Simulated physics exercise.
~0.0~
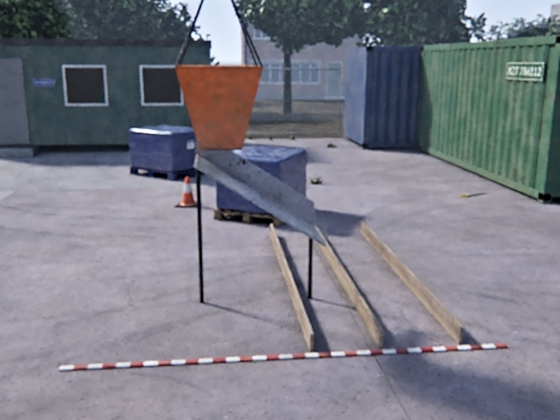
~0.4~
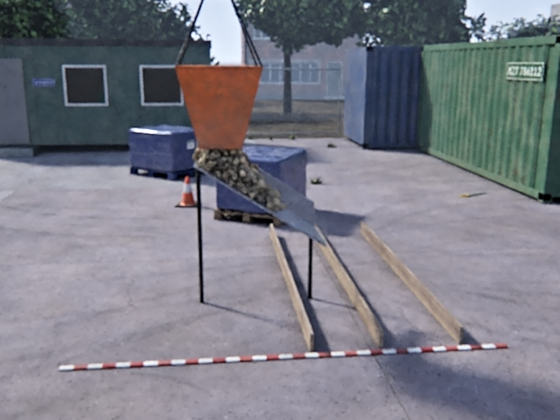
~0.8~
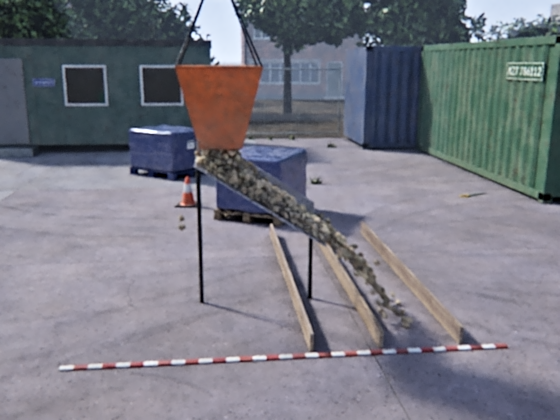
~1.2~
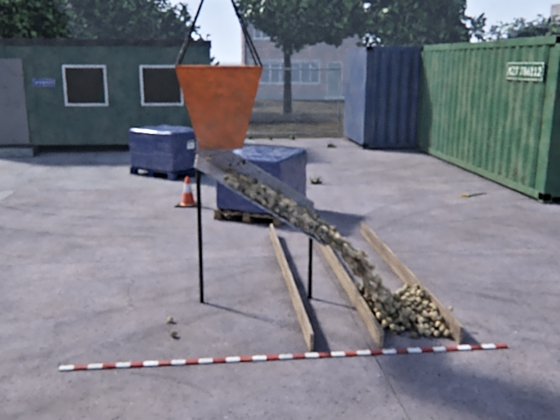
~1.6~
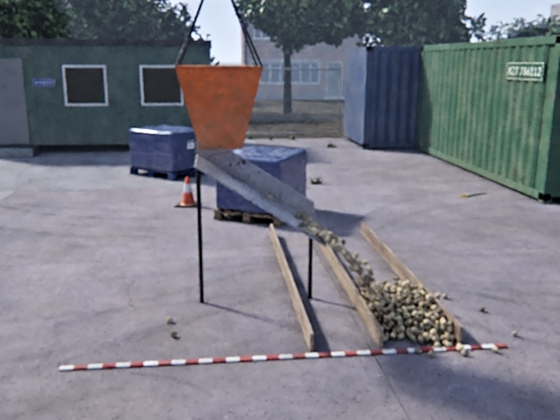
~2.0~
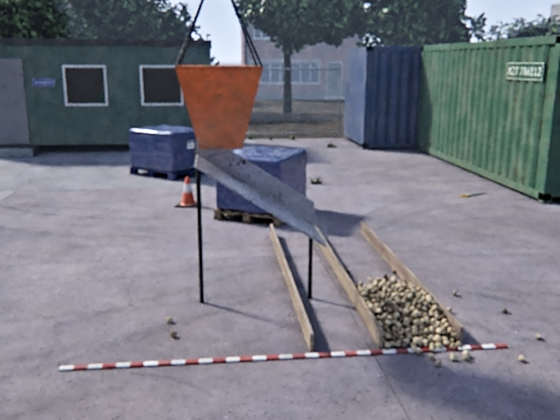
An orange hopper hangs from dark straps above a sloping grey metal chute on thin black legs, seen from a fixed, slightly raised viewpoint across a paved yard. Behind it are blue covered stacks, a traffic cone, a green cabin and blue and green containers, while three wooden planks and a red-and-white striped pole lie in front. Pale brown stones spill from the hopper and slide down the chute to the right. They pour between the middle and right planks, piling up near the pole. The chute empties, leaving the heap in the right bay and a few stones scattered outside.
